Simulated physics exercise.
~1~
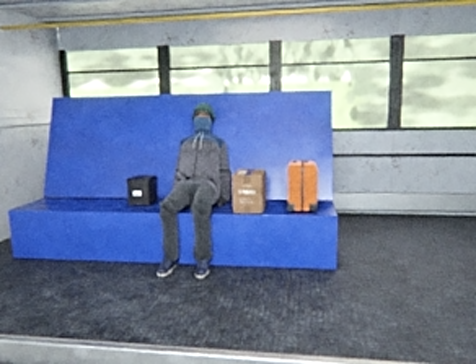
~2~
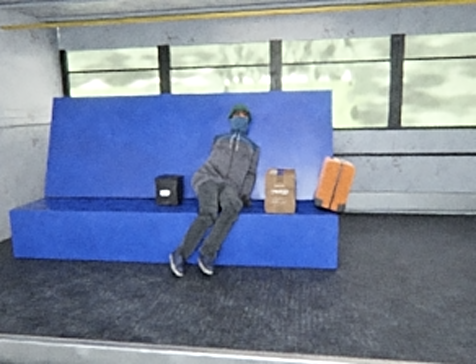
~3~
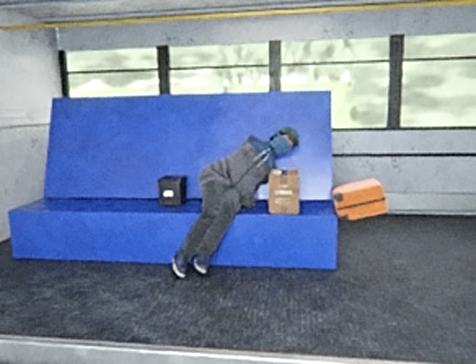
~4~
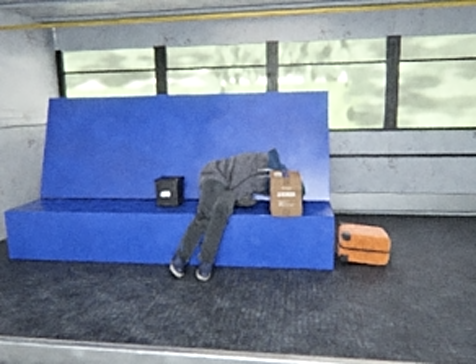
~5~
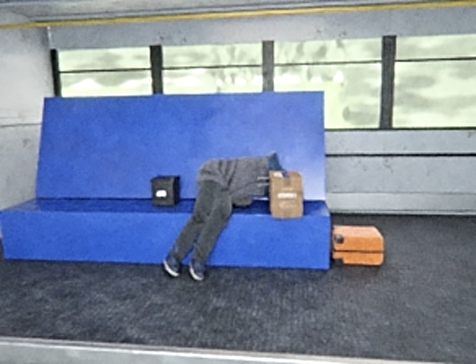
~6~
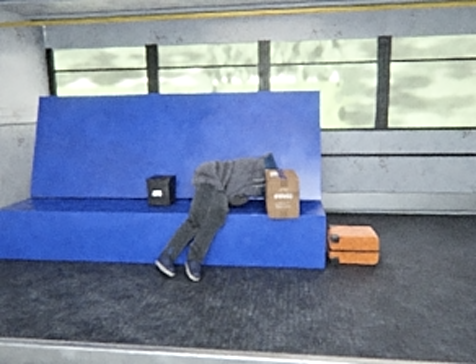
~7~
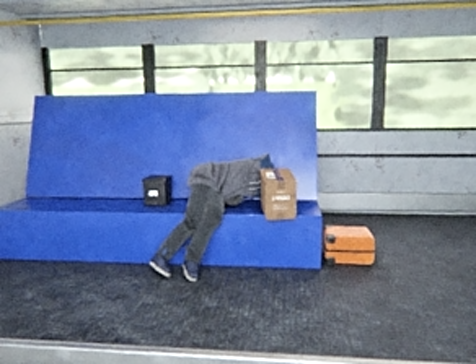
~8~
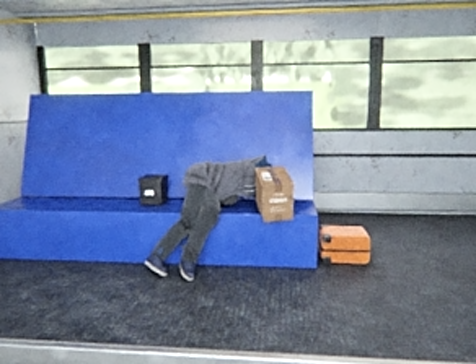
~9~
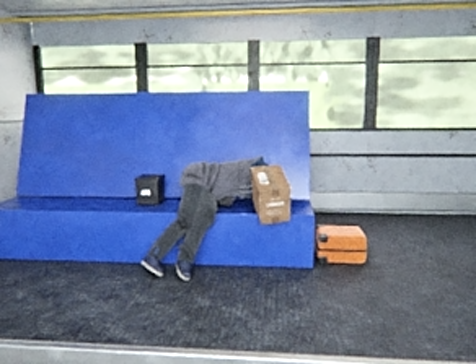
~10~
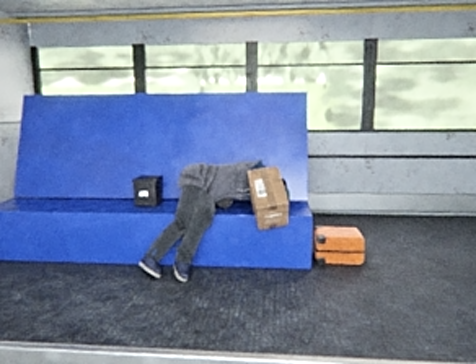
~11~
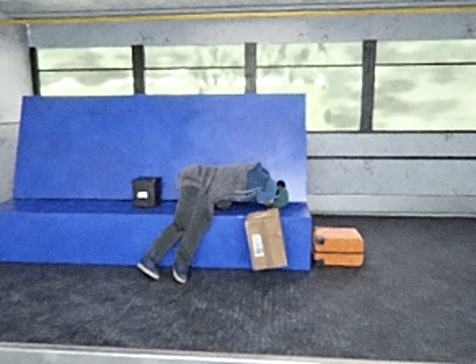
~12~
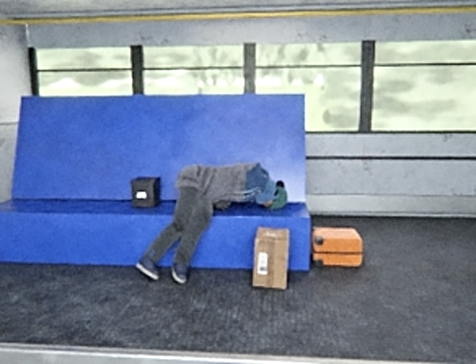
A slumped sleeper on a blue bench toppled to the right as the luggage slid the same way, and the orange case tipped off the end onto the floor. Later the brown box leaned and dropped too, while the black tub stayed on the seat.
